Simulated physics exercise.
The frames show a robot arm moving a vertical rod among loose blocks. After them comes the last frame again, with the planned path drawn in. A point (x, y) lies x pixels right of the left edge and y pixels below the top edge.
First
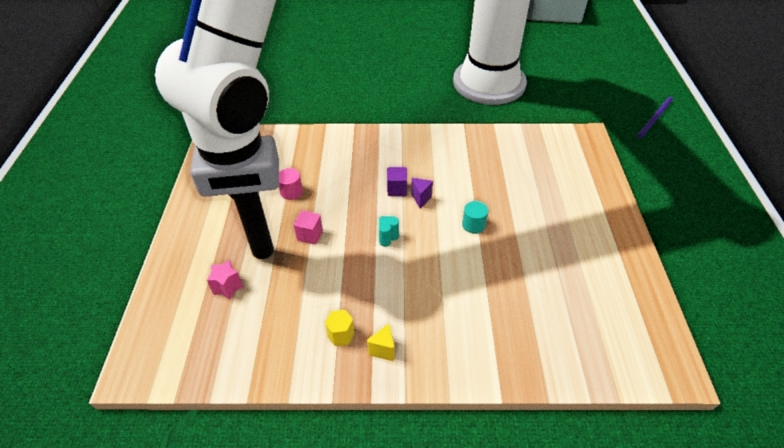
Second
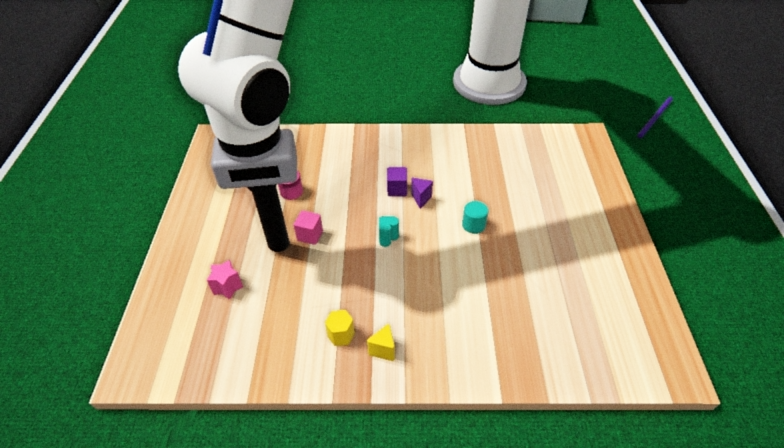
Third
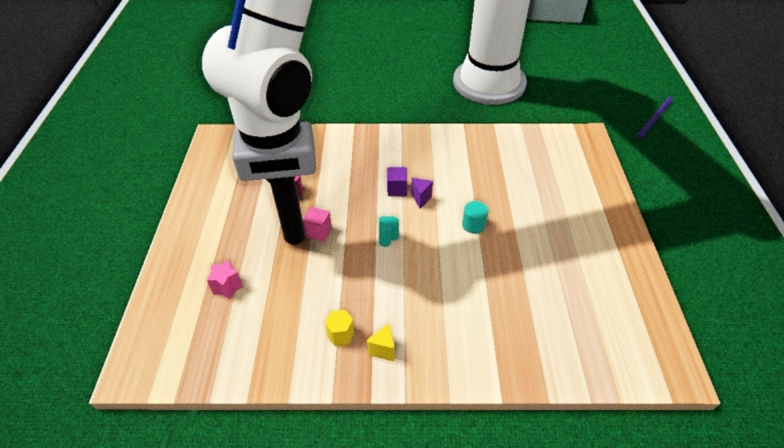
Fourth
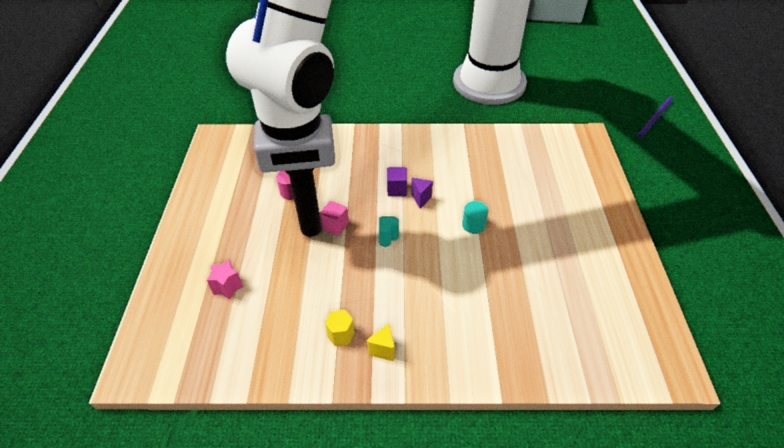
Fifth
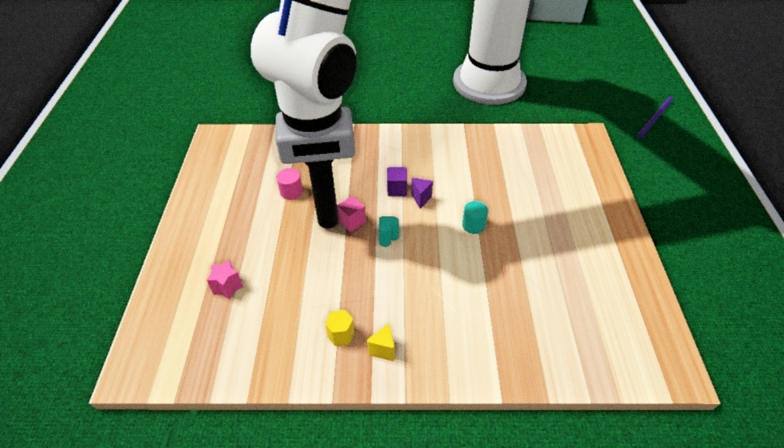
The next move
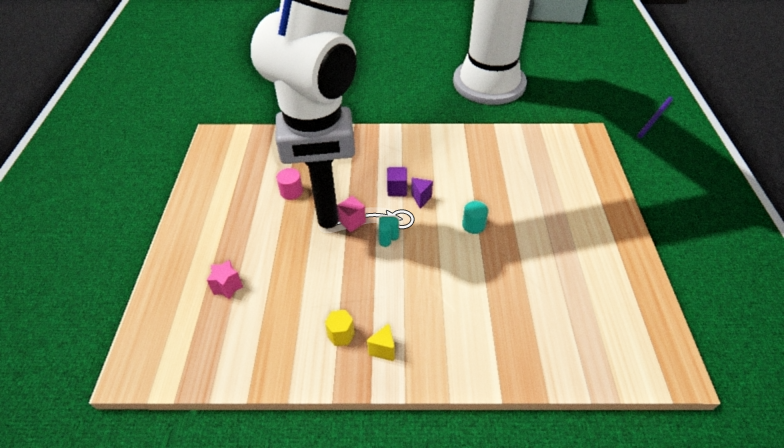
A robot arm moved its black rod to the right across the wooden board, met a pink block and pushed it right and slightly away, close to a small turquoise block that stayed still.
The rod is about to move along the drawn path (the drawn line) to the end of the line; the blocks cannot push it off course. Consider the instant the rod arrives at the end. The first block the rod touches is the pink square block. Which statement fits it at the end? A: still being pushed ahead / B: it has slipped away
Choice A: Still being pushed ahead.
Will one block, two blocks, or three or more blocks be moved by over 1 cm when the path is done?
That's one.
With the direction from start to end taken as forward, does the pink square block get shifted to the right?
I'd say yes.
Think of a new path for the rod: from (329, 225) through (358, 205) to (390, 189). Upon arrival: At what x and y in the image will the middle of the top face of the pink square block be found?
That would be at about pixel (370, 201).
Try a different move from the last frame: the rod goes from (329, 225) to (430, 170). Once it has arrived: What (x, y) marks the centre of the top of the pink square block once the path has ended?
I'd guess (376, 202).
The line goes from (329, 225) over (353, 219) and (378, 215) to (402, 219).
On the path given first. One third of the way, rod at (353, 214); pink square block at (373, 205), turned 40° clockwise.
Two thirds of the way, rod at (378, 211); pink square block at (397, 206), turned 80° clockwise.
At the end, rod at (402, 215); pink square block at (421, 212), turned 85° clockwise; turquoise heart-shaped block unmoved.
